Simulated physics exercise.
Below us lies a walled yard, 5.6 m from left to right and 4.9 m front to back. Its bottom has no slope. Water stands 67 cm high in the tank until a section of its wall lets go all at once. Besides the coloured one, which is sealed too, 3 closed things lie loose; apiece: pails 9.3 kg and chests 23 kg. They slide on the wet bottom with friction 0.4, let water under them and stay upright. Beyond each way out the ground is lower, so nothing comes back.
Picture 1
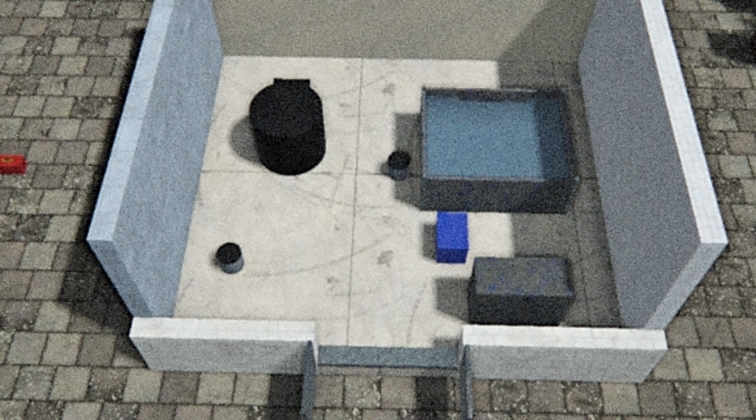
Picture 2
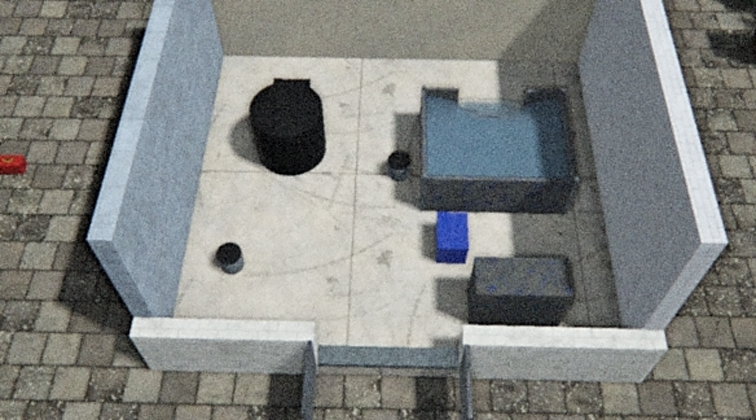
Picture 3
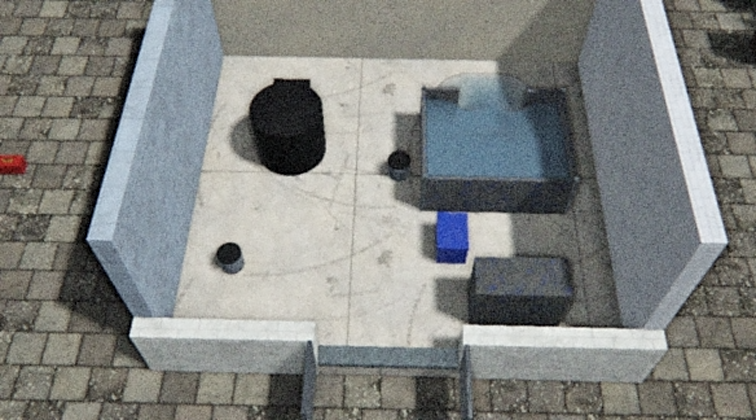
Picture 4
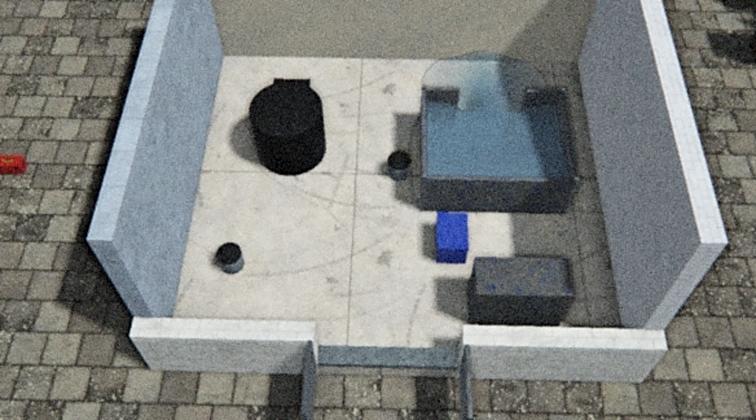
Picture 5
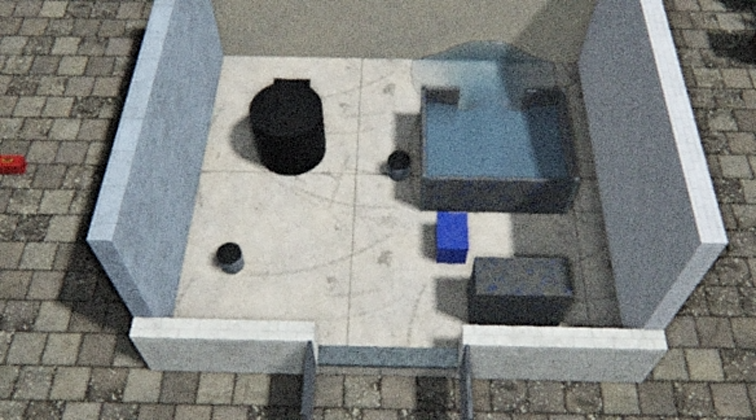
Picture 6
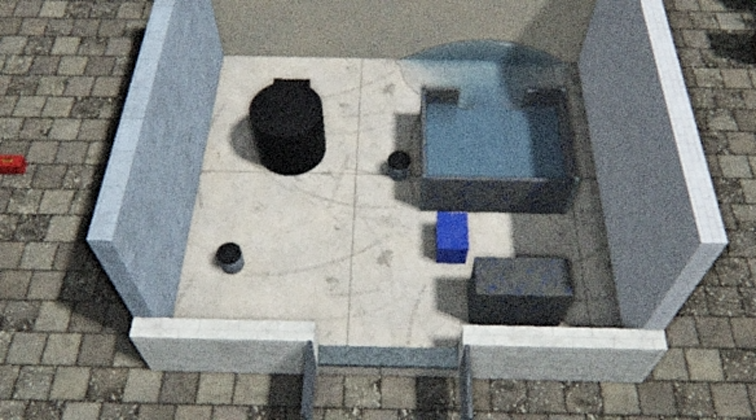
In a walled yard, water spilling over the back of a dark tank and spreading behind it, while the blue box stays still.
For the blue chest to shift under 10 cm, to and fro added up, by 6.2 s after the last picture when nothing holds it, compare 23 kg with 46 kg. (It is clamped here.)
Verdict: The smaller load will do.
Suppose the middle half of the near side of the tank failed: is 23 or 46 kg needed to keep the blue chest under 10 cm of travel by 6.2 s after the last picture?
In that case neither weight holds it.
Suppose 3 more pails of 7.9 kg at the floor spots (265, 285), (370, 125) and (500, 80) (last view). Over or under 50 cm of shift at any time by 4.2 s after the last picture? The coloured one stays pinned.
In turn: Under, under, more.
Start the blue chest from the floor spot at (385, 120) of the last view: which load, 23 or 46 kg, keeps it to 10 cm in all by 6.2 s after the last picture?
The smaller is enough.
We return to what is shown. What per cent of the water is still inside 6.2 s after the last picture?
About 98 per cent.
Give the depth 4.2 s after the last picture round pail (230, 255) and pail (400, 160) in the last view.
About 4 and 2 cm.
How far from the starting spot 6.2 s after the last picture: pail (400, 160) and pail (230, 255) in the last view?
In that order: 0 cm, 0 cm.
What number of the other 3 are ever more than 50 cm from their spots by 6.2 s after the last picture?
That makes 1.
Then, 0.6 s after the last picture the blue chest would be 0 cm from its start with 23 kg and 0 cm from its start with 46 kg; 0 cm of water round it then.
Then, 2.3 s after the last picture the blue chest would be 0 cm from its start with 23 kg and 0 cm from its start with 46 kg; 0 cm of water round it then.
Then, 4.2 s after the last picture the blue chest would be 0 cm from its start with 23 kg and 0 cm from its start with 46 kg; 1 cm of water round it then.
Then, 6.2 s after the last picture the blue chest would be 0 cm from its start with 23 kg and 0 cm from its start with 46 kg; 5 cm of water round it then.
